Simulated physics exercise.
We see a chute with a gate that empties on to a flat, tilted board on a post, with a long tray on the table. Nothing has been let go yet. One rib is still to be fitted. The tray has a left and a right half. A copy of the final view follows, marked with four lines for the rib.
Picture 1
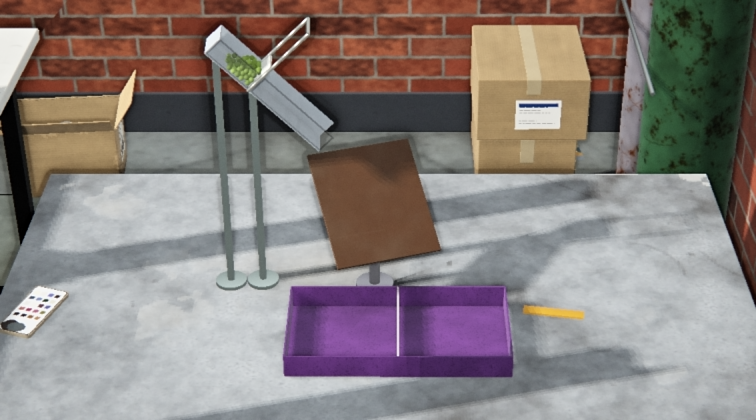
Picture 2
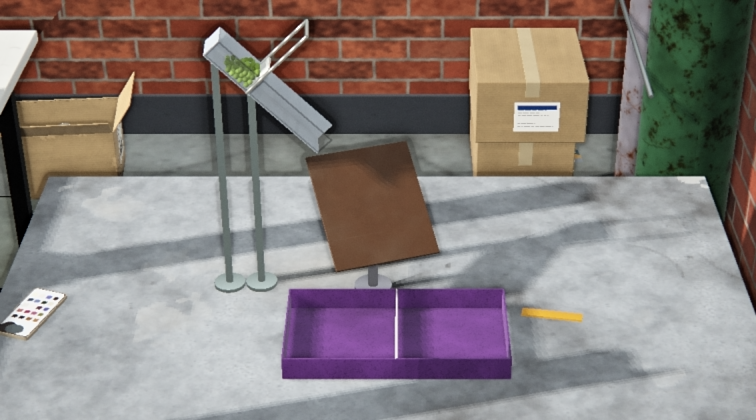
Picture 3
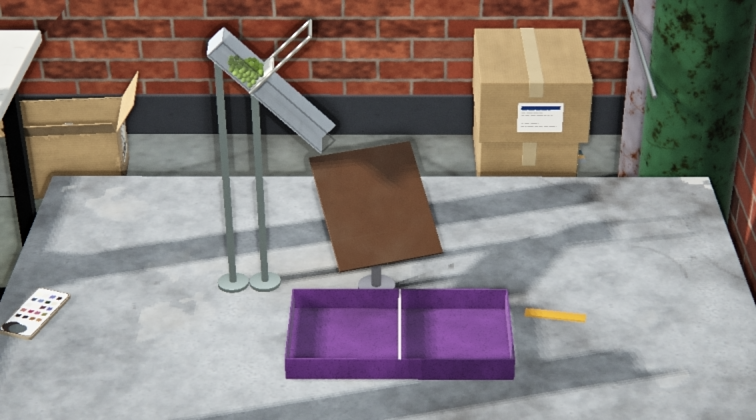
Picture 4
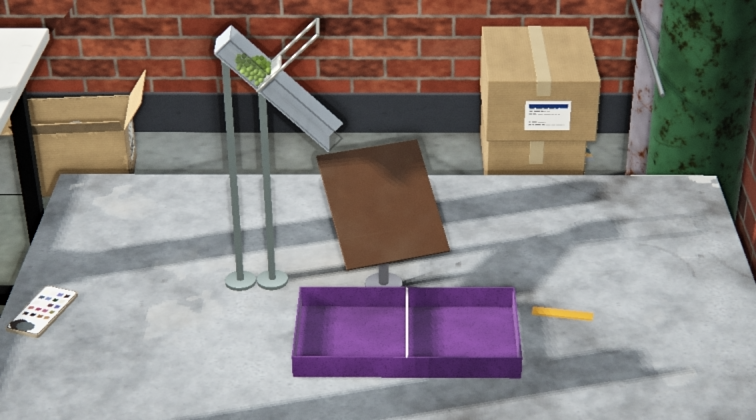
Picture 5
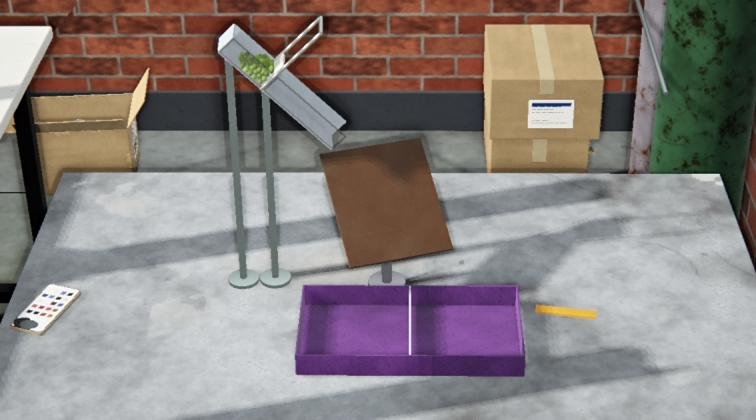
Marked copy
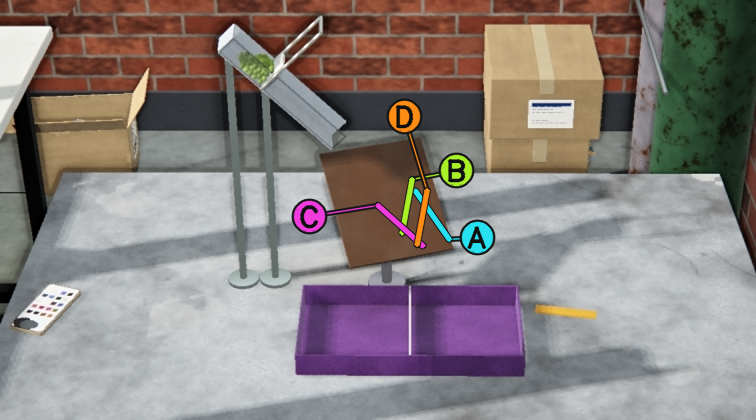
A tilted brown board stands behind a purple tray as the view shifts slightly.
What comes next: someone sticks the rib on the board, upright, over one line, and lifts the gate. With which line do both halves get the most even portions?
Best: D.
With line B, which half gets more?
Left.
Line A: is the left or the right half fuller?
More lands on the right.
On the marked copy, line A from (415, 191) to (449, 239); line B from (412, 179) to (402, 233); line C from (377, 205) to (422, 245); line D from (427, 190) to (417, 244).
With A, of what is caught, a stray few in the left half, nearly all in the right.
With B, of what is caught, most in the left half, about a quarter in the right.
With C, of what is caught, a small part in the left half, most in the right.
With D, of what is caught, about half in the left half, about half in the right.
